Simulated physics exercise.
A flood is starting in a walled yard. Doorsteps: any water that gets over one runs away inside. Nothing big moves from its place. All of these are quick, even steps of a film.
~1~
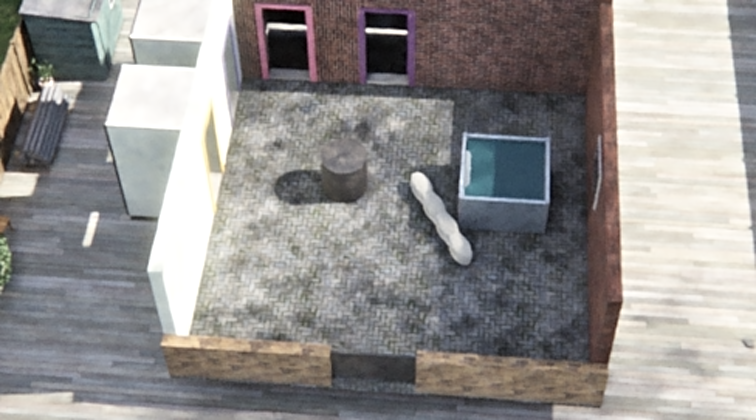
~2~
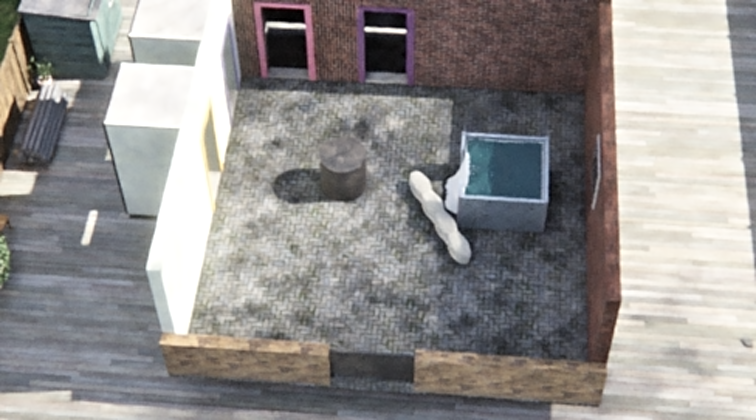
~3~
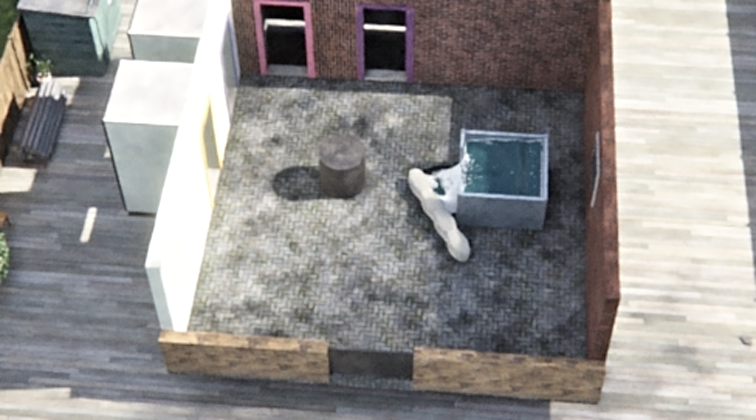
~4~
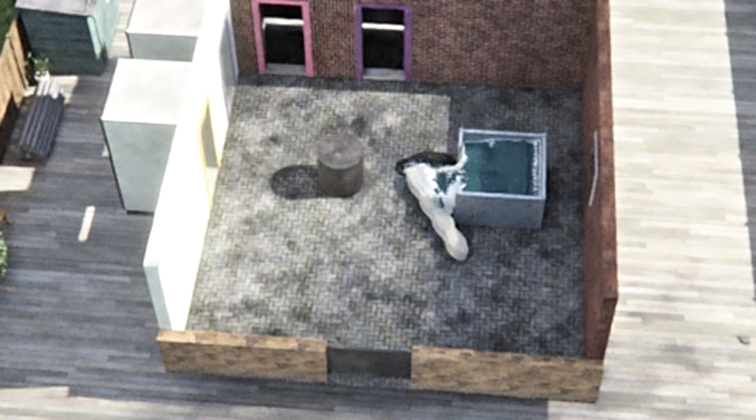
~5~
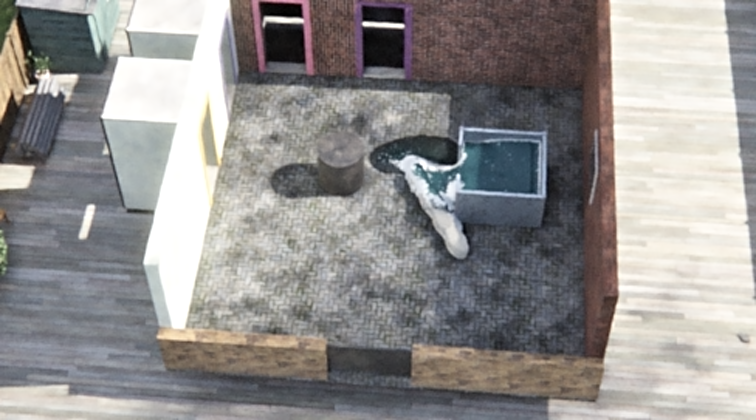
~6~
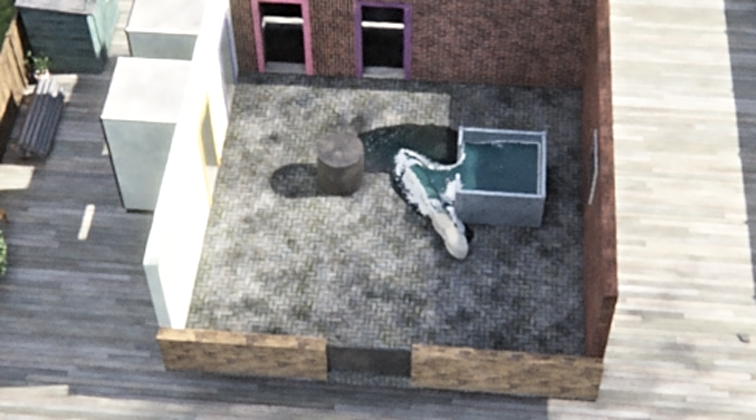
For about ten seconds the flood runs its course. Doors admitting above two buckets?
Yellow door not above, pink door above, purple door above, blue door above.
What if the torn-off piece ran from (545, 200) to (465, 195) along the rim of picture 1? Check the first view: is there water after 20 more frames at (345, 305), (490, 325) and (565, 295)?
Submerged, submerged, submerged.
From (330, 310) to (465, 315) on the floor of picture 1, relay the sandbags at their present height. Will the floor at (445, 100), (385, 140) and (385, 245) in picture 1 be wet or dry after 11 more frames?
Going in the order you gave, that's left unsoaked, then waterlogged, then waterlogged.
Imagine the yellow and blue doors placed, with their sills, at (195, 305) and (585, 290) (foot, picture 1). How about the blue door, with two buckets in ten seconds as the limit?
As I see it, the blue door comes in lower.
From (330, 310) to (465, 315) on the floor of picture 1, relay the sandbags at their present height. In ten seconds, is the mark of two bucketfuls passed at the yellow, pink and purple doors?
Yellow: Exceeds the threshold; pink: Exceeds the threshold; purple: Stays within bounds.
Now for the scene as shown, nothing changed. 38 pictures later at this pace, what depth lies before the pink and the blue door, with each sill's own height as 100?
Approx. 120 % followed by 240 %.
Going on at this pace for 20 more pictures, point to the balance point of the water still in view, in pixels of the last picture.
I'd say near (415, 169).
A moment on, water covers 25 % of the floor; the yellow door not reached, the pink door not reached, the purple door wet at the sill, nothing in, the blue door not reached.
Next, water covers 40 % of the floor; the yellow door not reached, the pink door under two buckets in, the purple door over two buckets in, the blue door wet at the sill, nothing in.
Then, water covers 40 % of the floor; the yellow door not reached, the pink door under two buckets in, the purple door far over two buckets in, the blue door over two buckets in.
Later, water covers 55 % of the floor; the yellow door wet at the sill, nothing in, the pink door over two buckets in, the purple door far over two buckets in, the blue door far over two buckets in.
In the end, water covers 80 % of the floor; the yellow door wet at the sill, nothing in, the pink door over two buckets in, the purple door far over two buckets in, the blue door far over two buckets in.
